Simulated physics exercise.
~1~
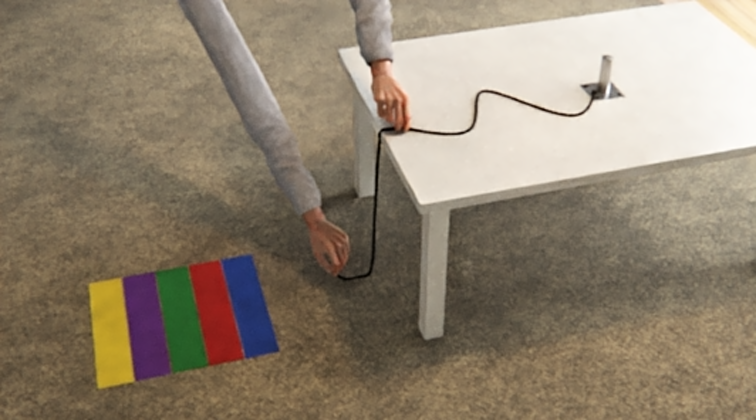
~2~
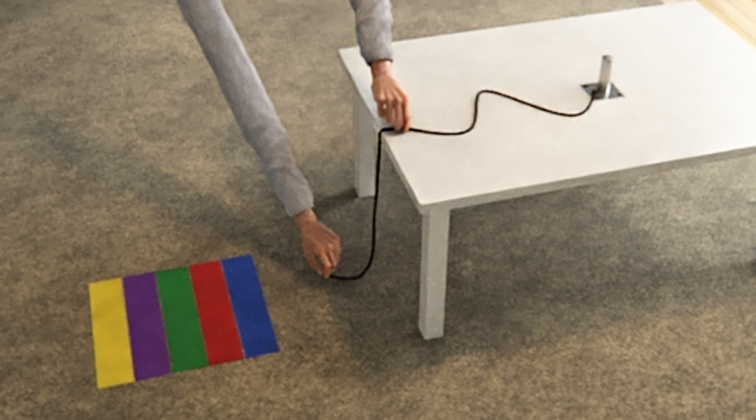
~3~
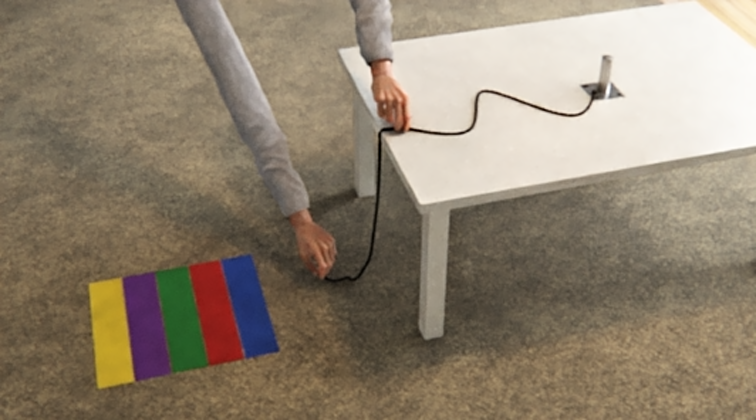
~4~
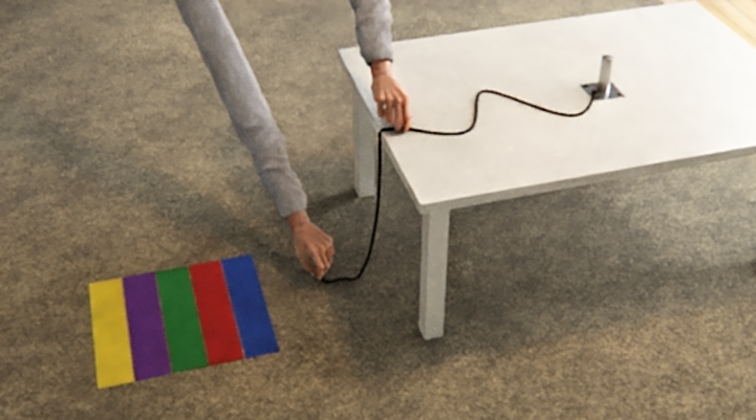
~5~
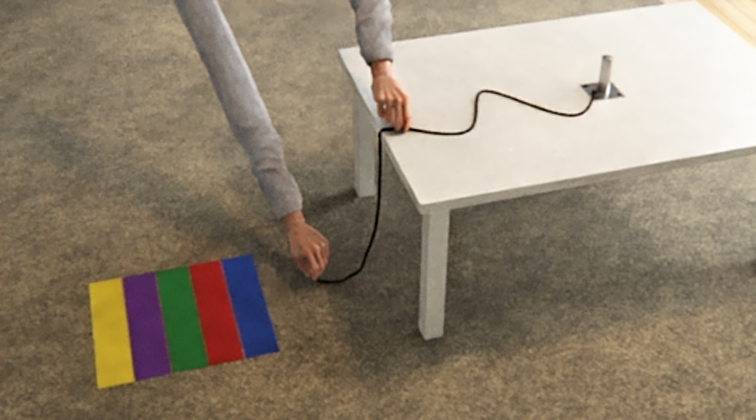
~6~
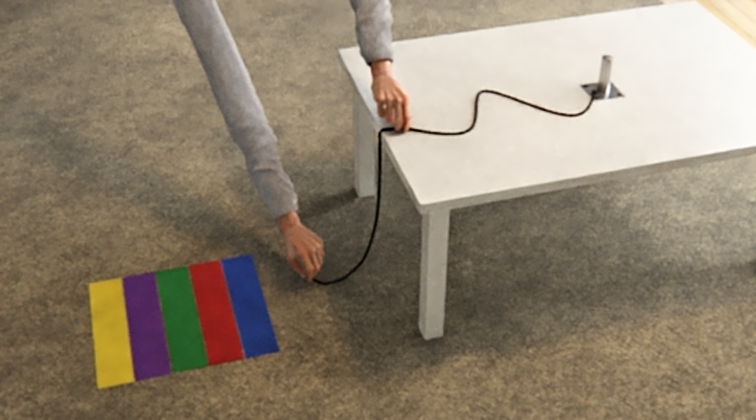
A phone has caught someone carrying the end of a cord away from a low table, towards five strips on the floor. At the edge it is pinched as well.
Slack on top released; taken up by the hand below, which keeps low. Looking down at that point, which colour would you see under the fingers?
You would see yellow.
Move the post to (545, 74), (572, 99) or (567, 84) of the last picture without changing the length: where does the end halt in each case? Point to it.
Somewhere near (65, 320), (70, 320) and (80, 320), in that order.
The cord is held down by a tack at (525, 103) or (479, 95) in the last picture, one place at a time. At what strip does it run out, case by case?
In order: Purple, then green.
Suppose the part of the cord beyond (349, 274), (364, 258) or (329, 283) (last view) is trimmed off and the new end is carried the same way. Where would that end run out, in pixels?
First (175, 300), then (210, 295), then (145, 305).
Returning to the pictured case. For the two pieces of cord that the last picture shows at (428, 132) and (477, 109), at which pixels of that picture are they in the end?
In that view they reach (342, 158) and (417, 123).
A little later, end near (186, 299); over green.
Next, end near (139, 308); over purple.
When it is tight, end near (111, 313); over yellow. It halts on the yellow strip.
